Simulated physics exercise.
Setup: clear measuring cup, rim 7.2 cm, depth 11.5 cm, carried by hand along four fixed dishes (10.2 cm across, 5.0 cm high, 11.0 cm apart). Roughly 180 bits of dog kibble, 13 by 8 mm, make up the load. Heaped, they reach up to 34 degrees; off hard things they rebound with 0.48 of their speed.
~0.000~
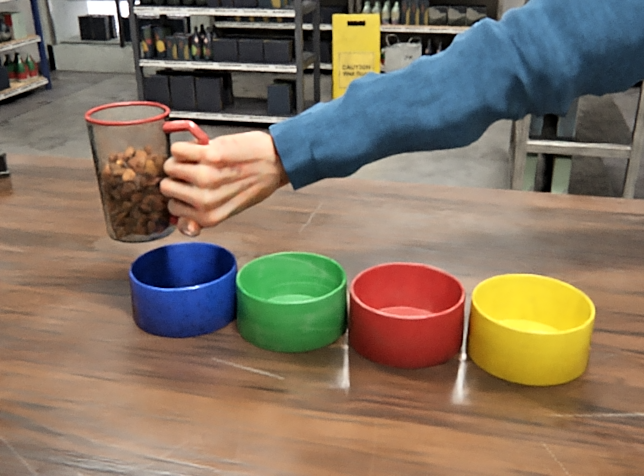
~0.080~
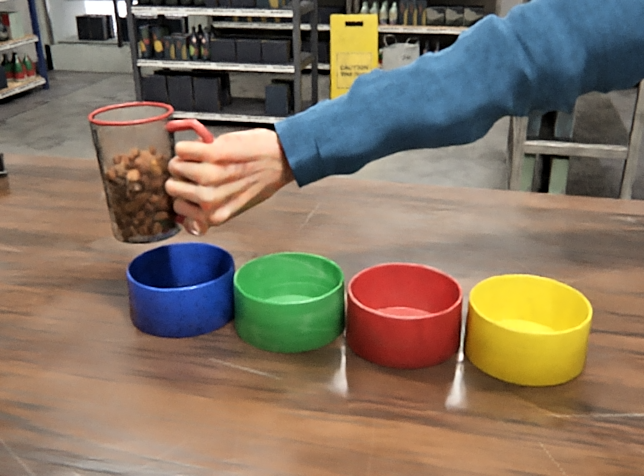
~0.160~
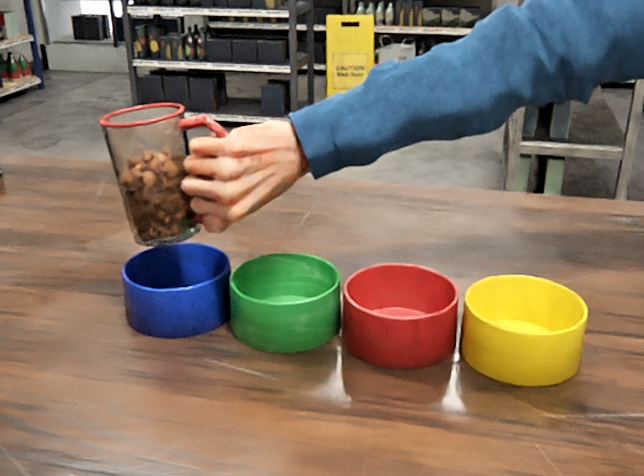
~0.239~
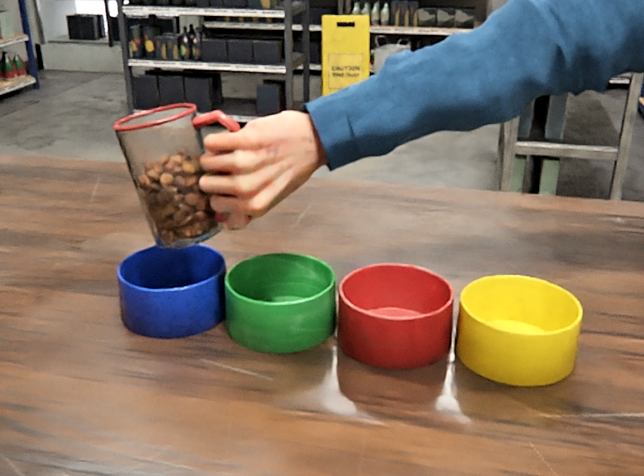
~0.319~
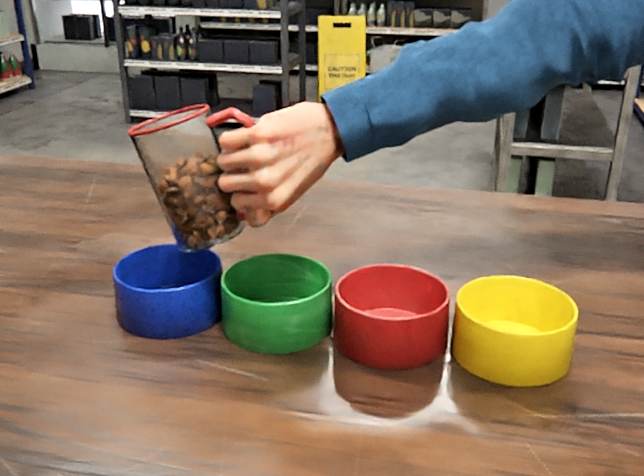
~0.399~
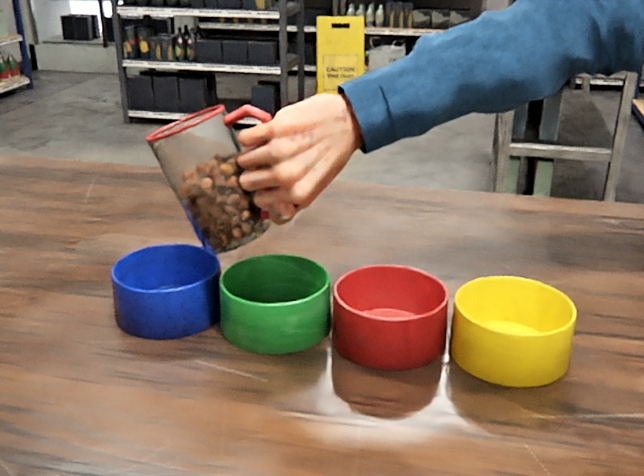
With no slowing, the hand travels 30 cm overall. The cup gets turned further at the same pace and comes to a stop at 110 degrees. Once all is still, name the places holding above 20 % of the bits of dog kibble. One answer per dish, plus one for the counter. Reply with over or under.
Red dish over, blue dish under, green dish under, yellow dish under, counter under.
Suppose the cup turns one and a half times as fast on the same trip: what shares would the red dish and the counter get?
In the red dish 80; on the counter 0.
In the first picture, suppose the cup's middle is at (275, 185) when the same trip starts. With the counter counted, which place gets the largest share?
Top spot: Yellow.
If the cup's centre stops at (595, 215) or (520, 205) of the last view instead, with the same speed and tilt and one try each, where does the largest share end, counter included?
I'd expect yellow to win the first try and red the second.
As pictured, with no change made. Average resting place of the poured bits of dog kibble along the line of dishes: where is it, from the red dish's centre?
It ends up close to 1 cm toward the picture's left edge.
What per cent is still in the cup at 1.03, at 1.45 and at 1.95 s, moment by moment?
About 100, 100, 80.
After 1.03 s, tilt 64 degrees; cup holds 100 %.
Then, at 1.45 s, tilt 91 degrees; cup holds 100 %.
After 1.95 s, tilt 110 degrees; cup holds 80 %, red 15 %.
In the end, at 4.0 s, red 85 %, blue 0 %, green 0 %, yellow 0 %, counter 0 %, cup 15 %.
